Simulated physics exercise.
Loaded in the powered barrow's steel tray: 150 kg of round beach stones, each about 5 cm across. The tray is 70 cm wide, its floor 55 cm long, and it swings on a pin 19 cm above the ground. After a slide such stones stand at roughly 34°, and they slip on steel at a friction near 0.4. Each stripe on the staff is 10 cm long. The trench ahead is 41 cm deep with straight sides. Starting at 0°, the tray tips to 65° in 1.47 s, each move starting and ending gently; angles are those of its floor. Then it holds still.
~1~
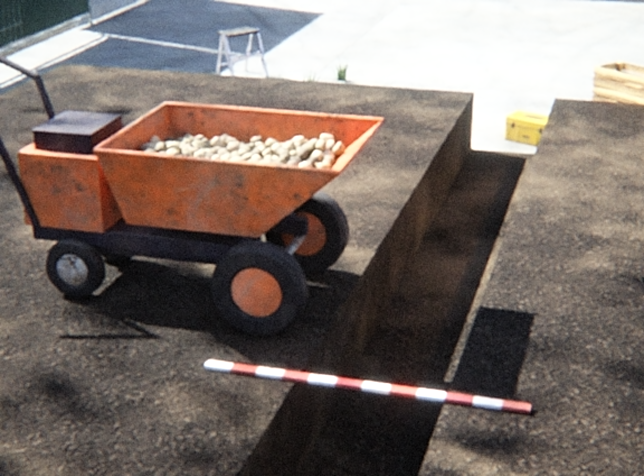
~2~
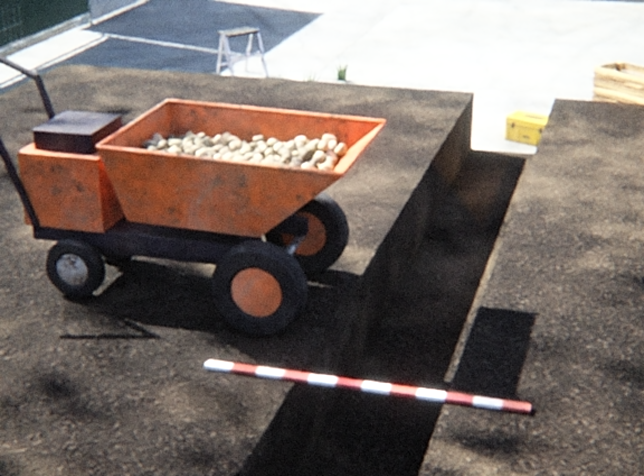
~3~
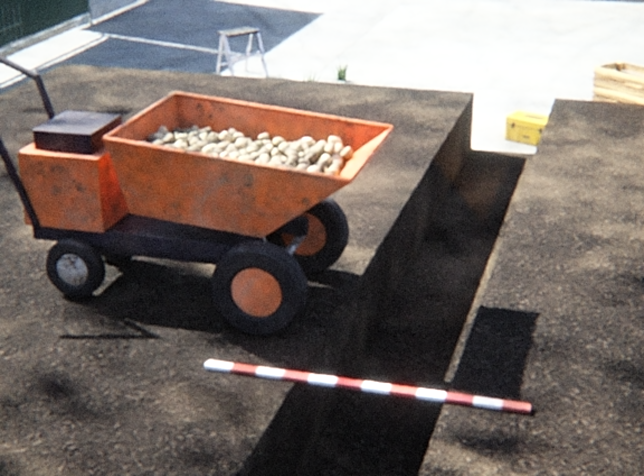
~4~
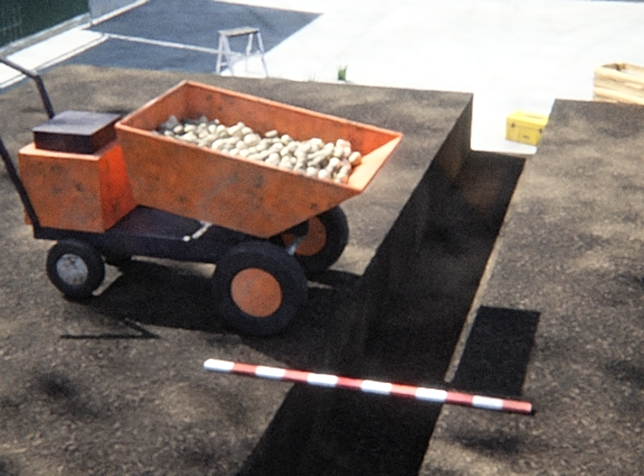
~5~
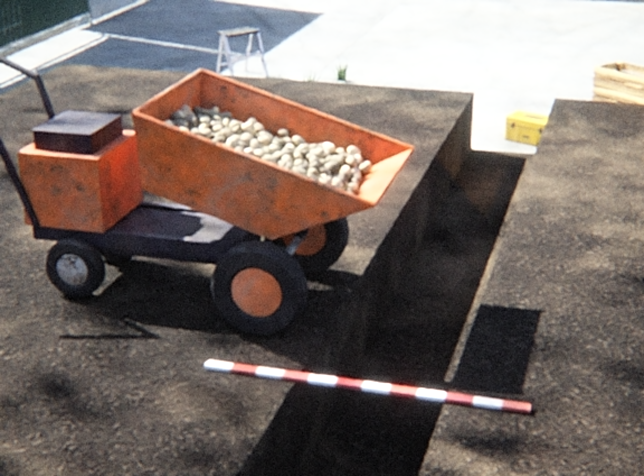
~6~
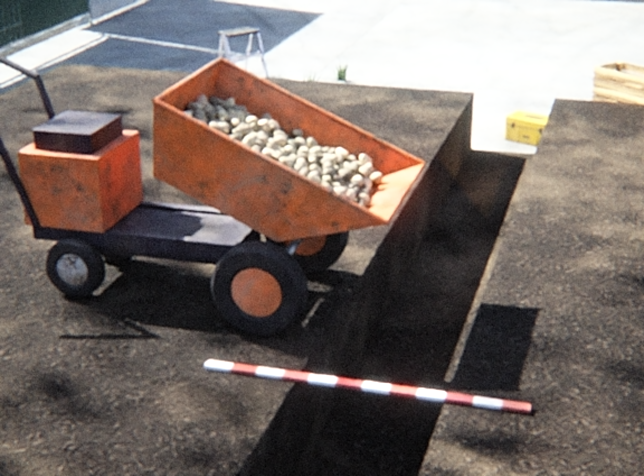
The barrow's orange tray tilts steadily toward the trench, its load of pale stones staying inside.
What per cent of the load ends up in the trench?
About 59 per cent.
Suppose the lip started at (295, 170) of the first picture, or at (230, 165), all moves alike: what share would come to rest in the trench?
First some 100, then 100 per cent.
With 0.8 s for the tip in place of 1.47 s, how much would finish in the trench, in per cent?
It would be near 55 per cent.
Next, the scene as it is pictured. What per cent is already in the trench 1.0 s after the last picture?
Some 30 per cent.
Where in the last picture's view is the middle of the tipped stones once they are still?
Around (460, 387).
Then, 0.5 s after the last picture the floor is at 55°, 100 % in the tray; the foremost stones are at (424, 276).
Then, 1.0 s after the last picture the floor is at 65°, 46 % in the tray, 31 % in the trench, 23 % past the trench; the foremost stones are at (572, 321).
Then, 1.3 s after the last picture the floor is at 65°, 12 % in the tray, 47 % in the trench, 41 % past the trench; the foremost stones are past the picture's edge.
Then, 3.3 s after the last picture the floor is at 65°, 0 % in the tray, 59 % in the trench, 41 % past the trench; the foremost stones are past the picture's edge.
